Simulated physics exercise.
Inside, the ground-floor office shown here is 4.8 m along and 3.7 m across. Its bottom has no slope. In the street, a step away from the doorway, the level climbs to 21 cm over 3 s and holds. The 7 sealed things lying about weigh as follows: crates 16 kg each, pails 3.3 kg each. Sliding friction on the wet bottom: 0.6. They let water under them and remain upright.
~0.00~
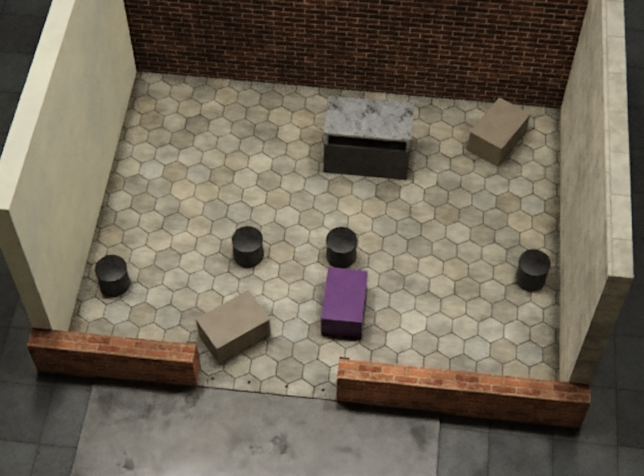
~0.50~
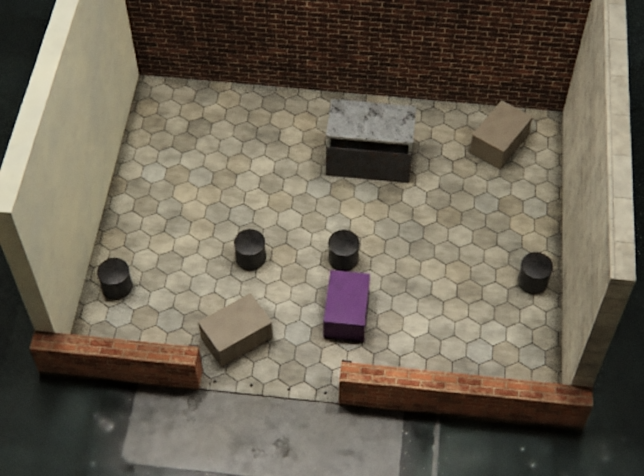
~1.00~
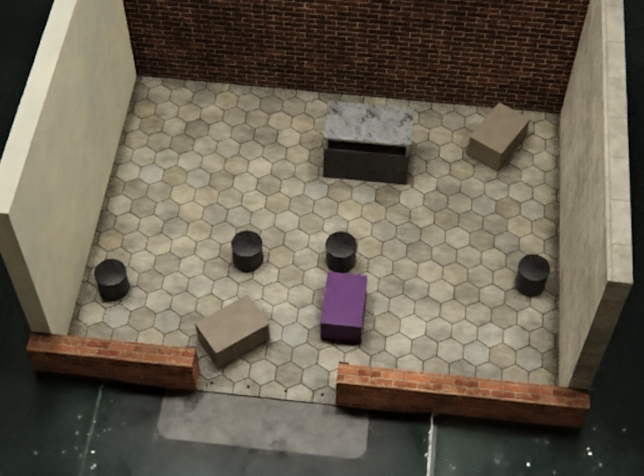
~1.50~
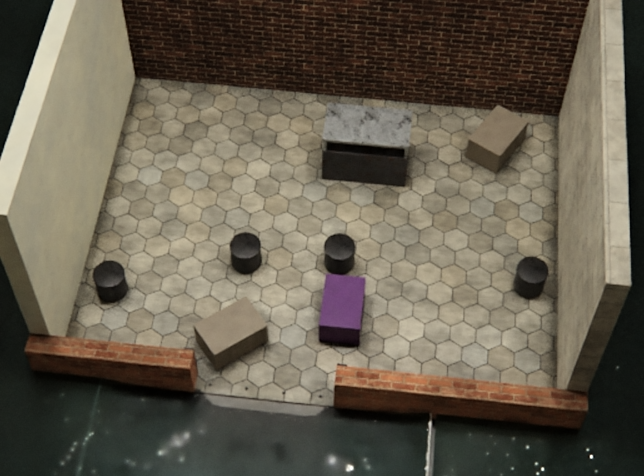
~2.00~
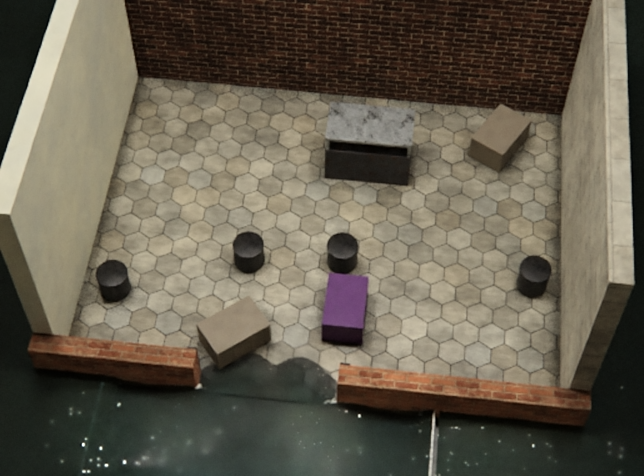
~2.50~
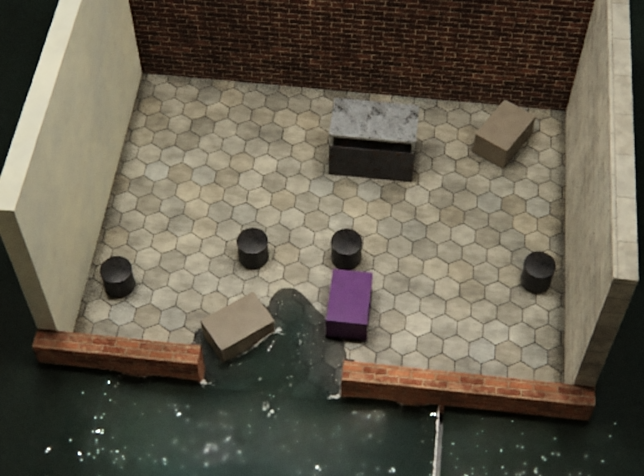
A ground-floor office with a pale hexagon-tiled floor, brick back wall and light side walls is seen from above, past a doorway in its low brick front. A grey marble-topped desk stands toward the back, with two tan crates, a purple crate and four black pails around it. Dark water covers the street and spreads through the doorway between the crates, which stay put, while the view jitters slightly.
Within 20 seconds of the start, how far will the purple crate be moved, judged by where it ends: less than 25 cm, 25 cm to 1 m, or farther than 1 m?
It is left a little way off.
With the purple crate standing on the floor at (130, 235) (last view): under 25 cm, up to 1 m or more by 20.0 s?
I'd say it budges a bit.
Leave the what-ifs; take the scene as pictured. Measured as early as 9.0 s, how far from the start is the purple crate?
Close to 60 cm.
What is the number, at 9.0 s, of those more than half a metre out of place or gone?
The number comes to 4.
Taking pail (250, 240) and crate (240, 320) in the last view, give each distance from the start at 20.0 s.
In that order: 120 cm, 60 cm.
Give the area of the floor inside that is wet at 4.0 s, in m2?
Somewhere about 6.0 m2, give or take.
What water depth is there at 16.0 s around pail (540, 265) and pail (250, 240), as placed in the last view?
I'd estimate 12 cm for the first and 16 cm for the second.
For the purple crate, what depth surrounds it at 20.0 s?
Around 14 cm.
After 4.0 s the purple crate is near (393, 289), 0.4 m from its start, aground; 0 afloat.
After 9.0 s the purple crate is near (419, 285), 0.7 m from its start, aground; 5 afloat.
After 16.0 s the purple crate is near (437, 250), 1.0 m from its start, afloat; 7 afloat.
After 20.0 s the purple crate is near (400, 269), 0.6 m from its start, afloat; 7 afloat.
